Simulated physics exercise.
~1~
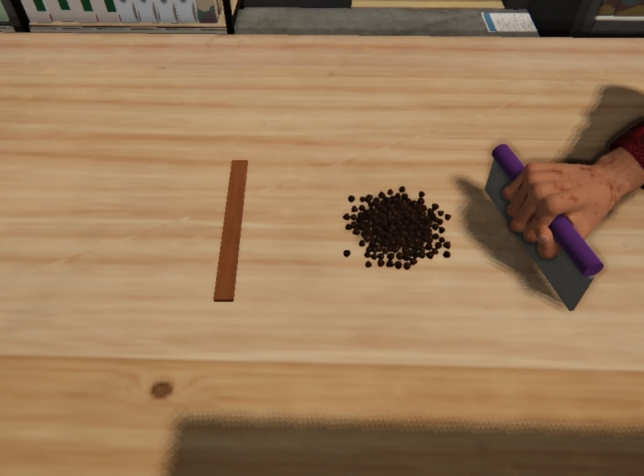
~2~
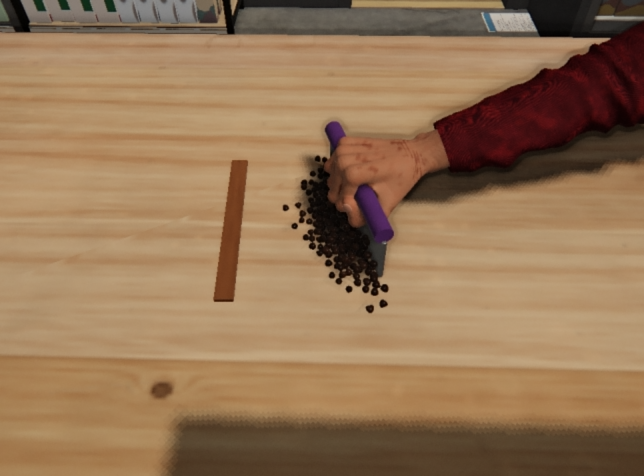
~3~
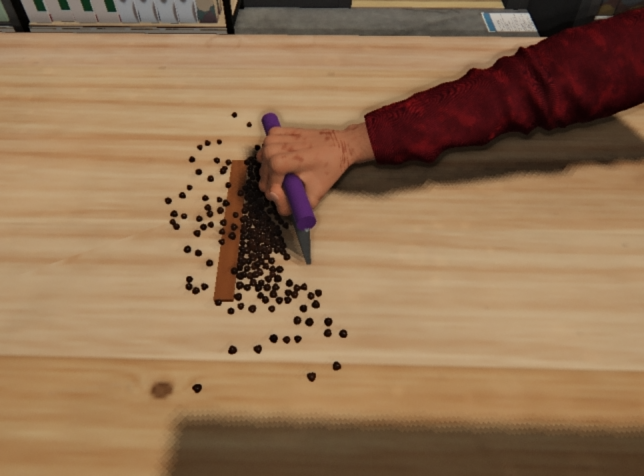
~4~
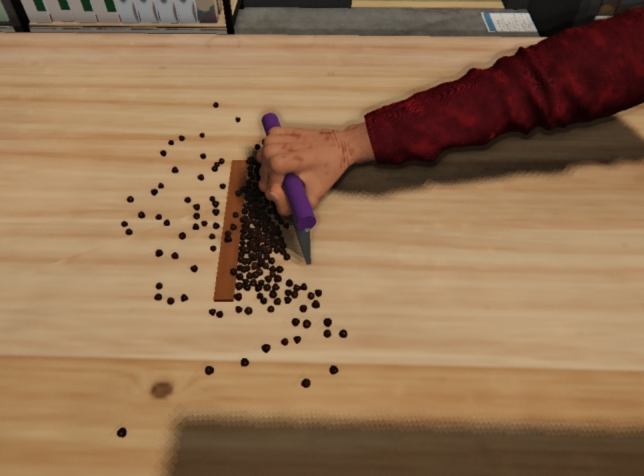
The footage shows a hand in a dark red sleeve pushing a purple-handled scraper leftward into a pile of small dark beans on a wooden table, scattering them around and past a fixed brown strip, before the scraper halts with many beans still packed between it and the strip.
